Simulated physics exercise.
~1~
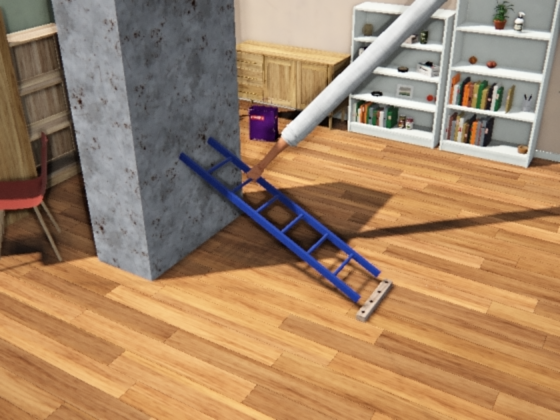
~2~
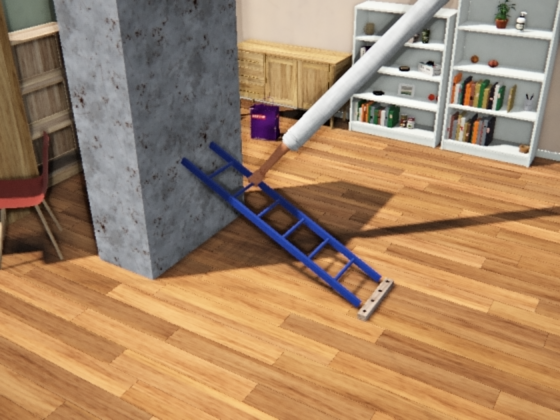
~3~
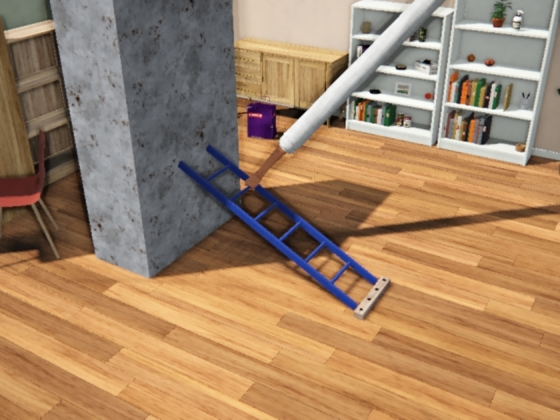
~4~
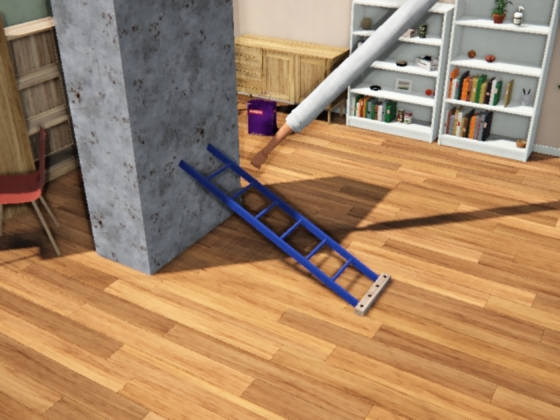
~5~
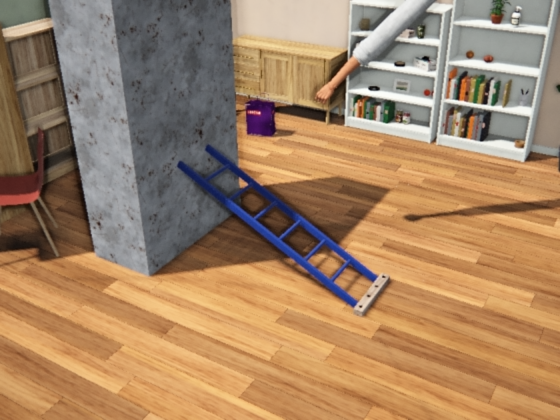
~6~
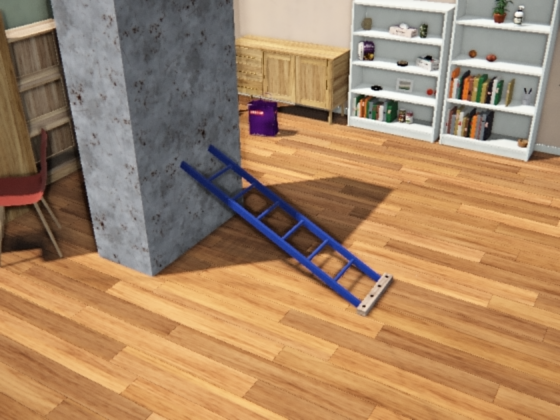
A hand lets go of a blue ladder leaning on a pillar, and it stays up.
